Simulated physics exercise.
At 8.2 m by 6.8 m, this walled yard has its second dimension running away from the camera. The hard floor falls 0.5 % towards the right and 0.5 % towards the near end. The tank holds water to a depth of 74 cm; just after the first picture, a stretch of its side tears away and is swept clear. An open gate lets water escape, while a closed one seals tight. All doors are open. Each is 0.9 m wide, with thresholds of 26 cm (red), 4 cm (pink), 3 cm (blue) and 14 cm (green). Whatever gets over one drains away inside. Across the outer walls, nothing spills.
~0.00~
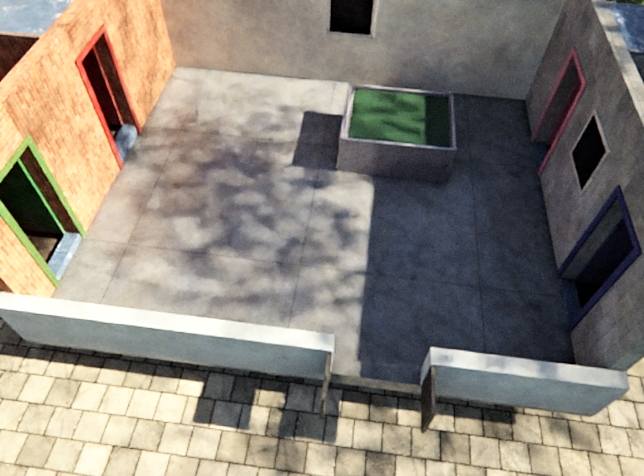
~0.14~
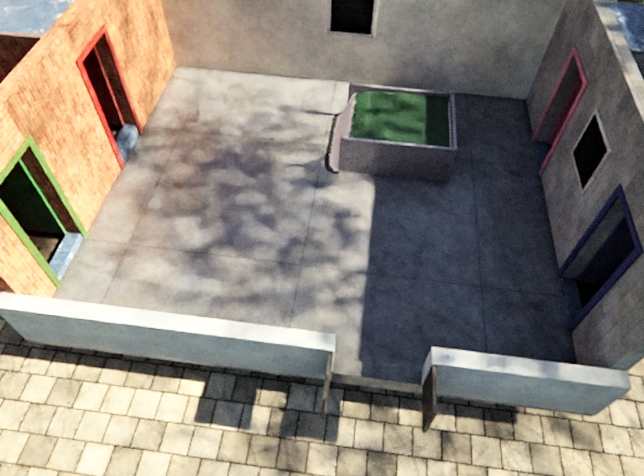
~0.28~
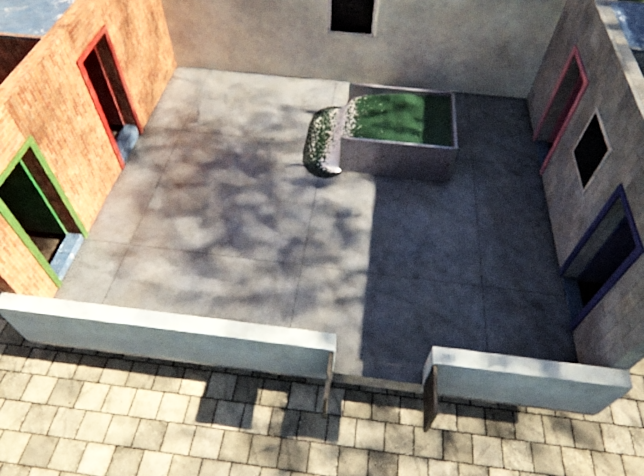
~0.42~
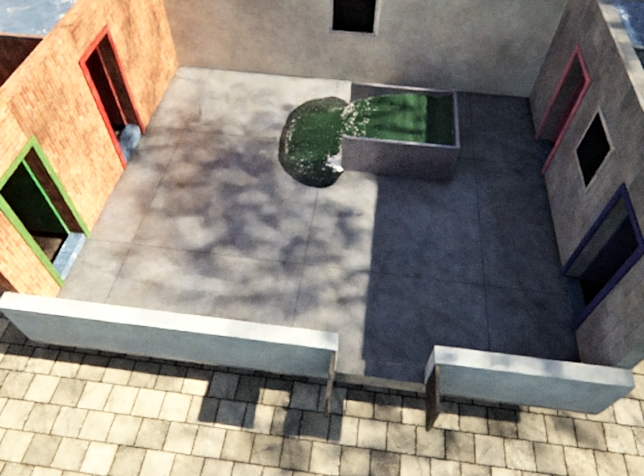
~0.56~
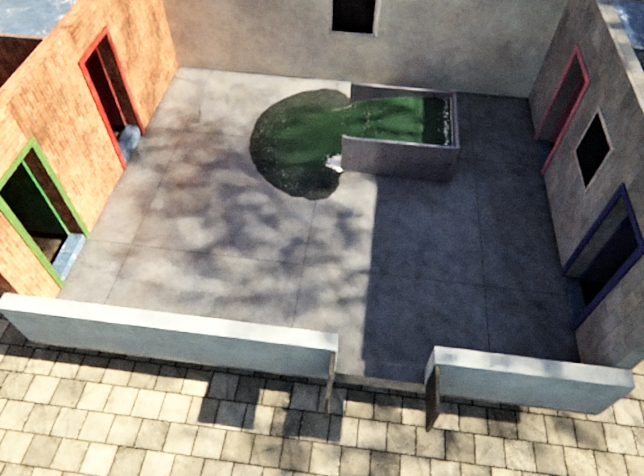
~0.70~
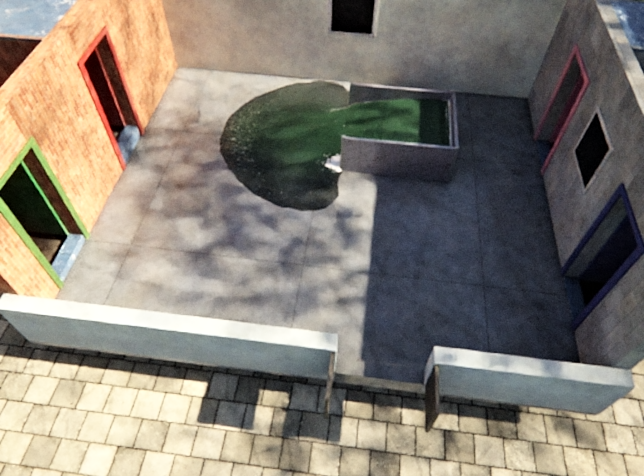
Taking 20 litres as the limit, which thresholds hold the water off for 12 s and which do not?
Result: At the red door the amount will not overshoot the limit, at the pink door the amount will not overshoot the limit, at the blue door the amount will overshoot the limit, at the green door the amount will not overshoot the limit.
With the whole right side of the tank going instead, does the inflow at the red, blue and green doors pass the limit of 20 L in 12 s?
Then: Red short of it, blue beyond it, green short of it.
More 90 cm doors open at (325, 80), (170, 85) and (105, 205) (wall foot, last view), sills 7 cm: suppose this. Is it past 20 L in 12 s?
In sequence the answers are less than that, more than that and more than that.
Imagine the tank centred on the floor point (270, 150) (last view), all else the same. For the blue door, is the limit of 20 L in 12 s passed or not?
Lab note: Blue door limit exceeded.
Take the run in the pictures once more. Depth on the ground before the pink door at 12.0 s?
About 5.0 cm.
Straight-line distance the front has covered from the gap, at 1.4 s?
I'd put it close to 4.4 m.
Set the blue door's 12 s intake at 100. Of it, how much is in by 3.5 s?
By then it's near 0% of the total.
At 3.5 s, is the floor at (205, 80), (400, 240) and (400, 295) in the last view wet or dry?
Well, the first is drenched, the next untouched by it, the last untouched by it.
After 1.4 s water covers 30 % of the floor and is deepest (30 cm) near (341, 155); red door 19 cm at the sill, 0 L in, pink door not reached, blue door not reached, green door not reached.
After 2.2 s water covers 40 % of the floor and is deepest (41 cm) near (174, 74); red door 27 cm at the sill, 0 L in, pink door not reached, blue door not reached, green door not reached.
After 3.5 s water covers 45 % of the floor and is deepest (31 cm) near (50, 310); red door 16 cm at the sill, 1 L in, pink door not reached, blue door not reached, green door 11 cm at the sill, 0 L in.
After 7.0 s water covers 70 % of the floor and is deepest (14 cm) near (123, 330); red door 5 cm at the sill, 1 L in, pink door not reached, blue door not reached, green door 11 cm at the sill, 1 L in.
After 12.0 s water covers 95 % of the floor and is deepest (12 cm) near (583, 389); red door 3 cm at the sill, 1 L in, pink door 5 cm at the sill, 0 L in, blue door 9 cm at the sill, 69 L in, green door 4 cm at the sill, 1 L in.
